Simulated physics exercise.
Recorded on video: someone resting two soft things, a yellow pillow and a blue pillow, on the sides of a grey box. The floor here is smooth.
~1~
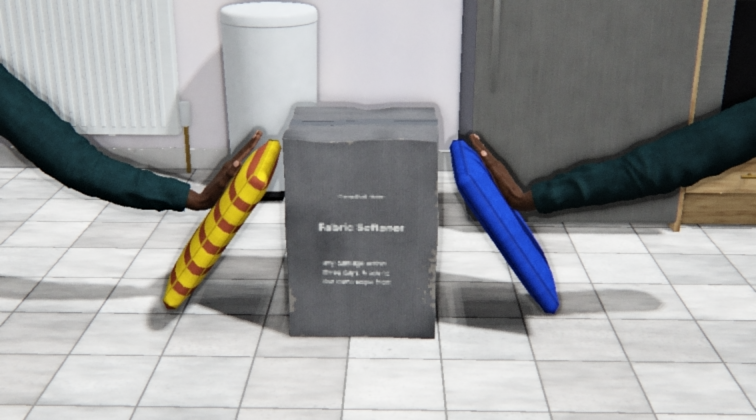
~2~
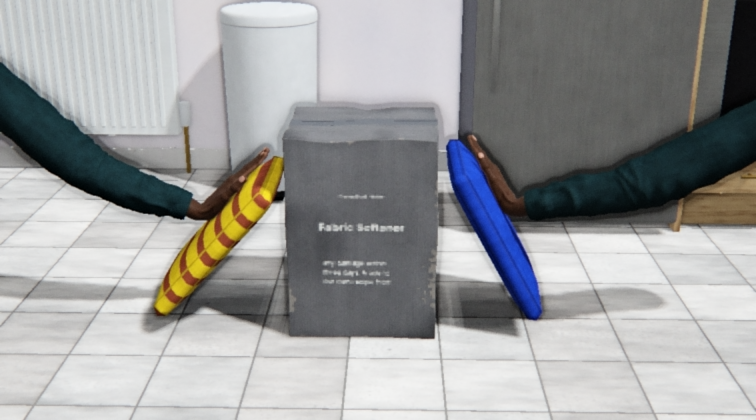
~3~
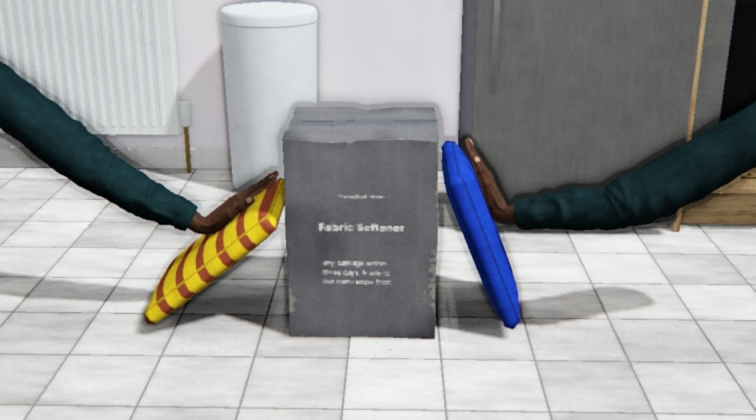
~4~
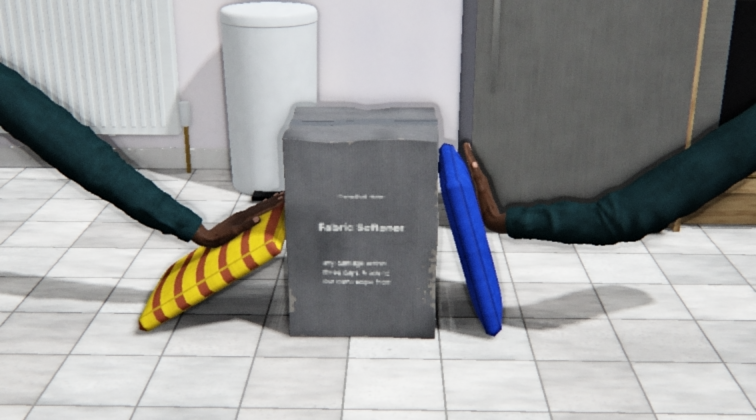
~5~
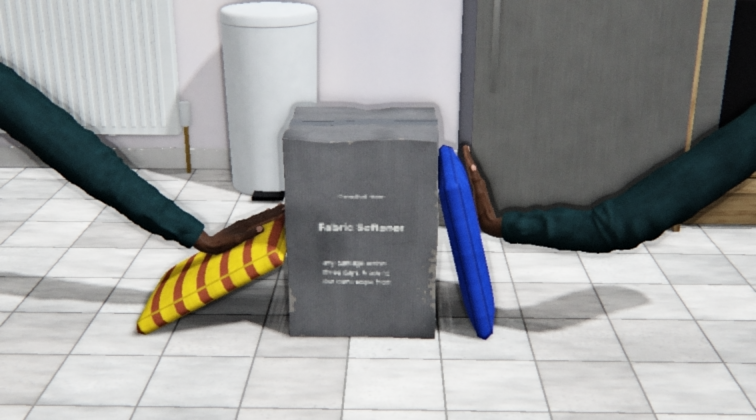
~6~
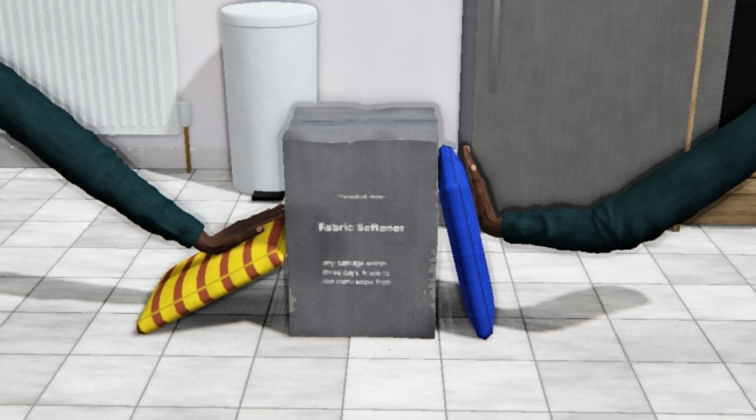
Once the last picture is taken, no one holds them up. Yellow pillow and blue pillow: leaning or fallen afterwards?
Yellow pillow - fallen; blue pillow - leaning.
Then, 0.34 s after the last picture, yellow pillow flat on the floor near (211, 296); blue pillow leaning near (464, 240).
At rest, yellow pillow flat on the floor near (209, 297); blue pillow leaning near (463, 241). The yellow pillow slips and lies down and the blue pillow holds its lean.
